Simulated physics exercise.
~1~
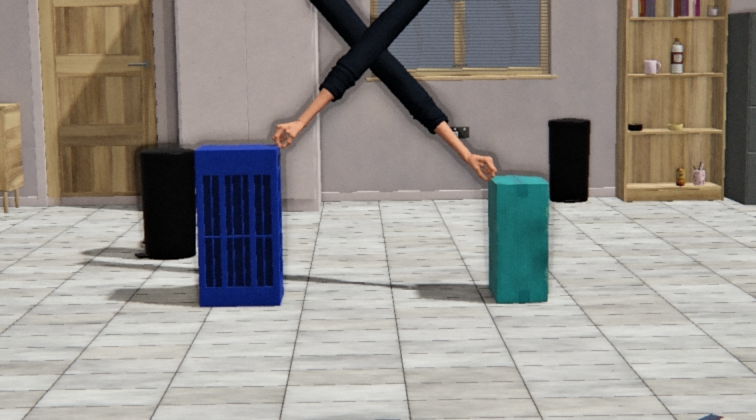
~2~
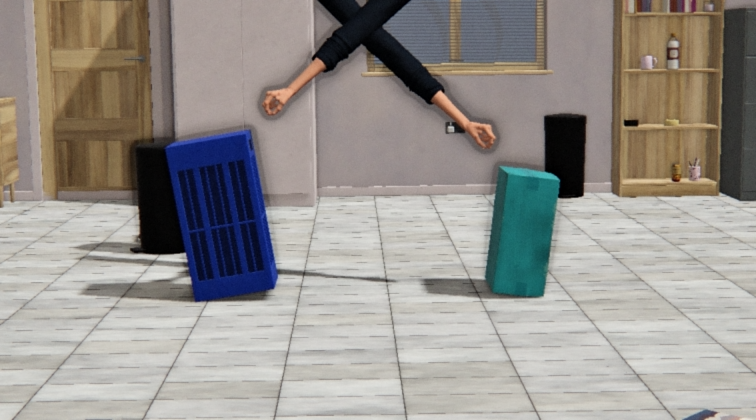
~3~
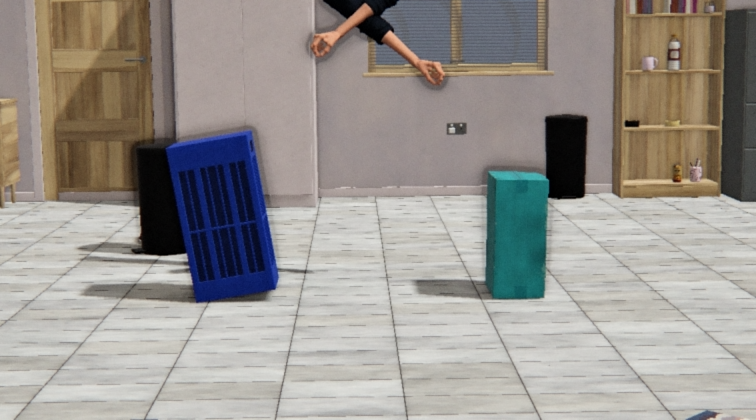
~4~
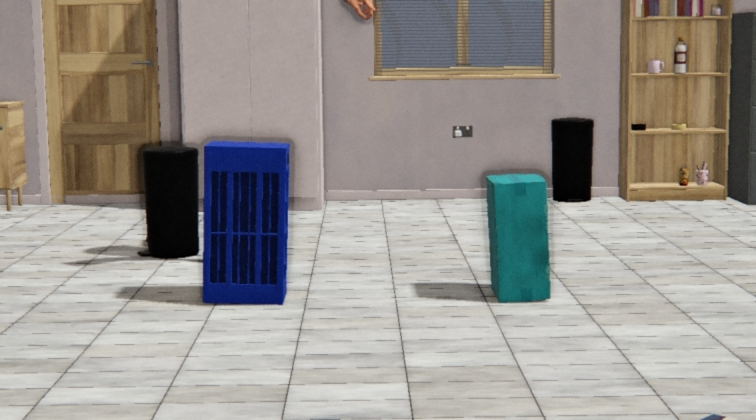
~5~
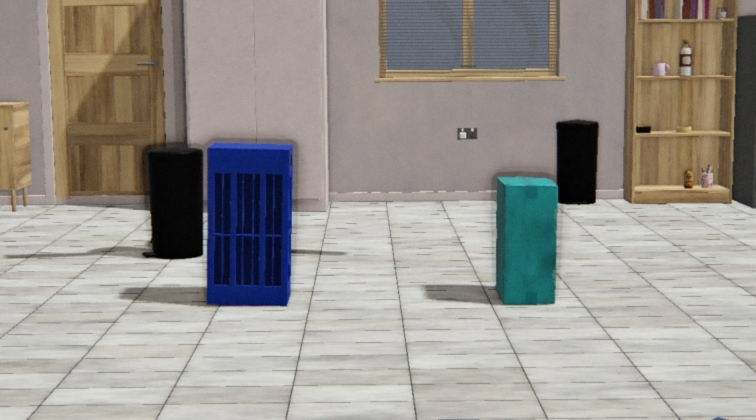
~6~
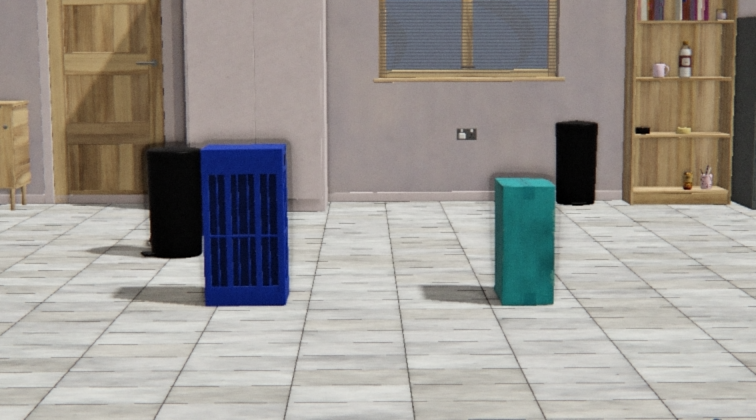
Blue crate and turquoise box tilting as crossed arms let go and withdraw upward, then both rocking back to stand upright.
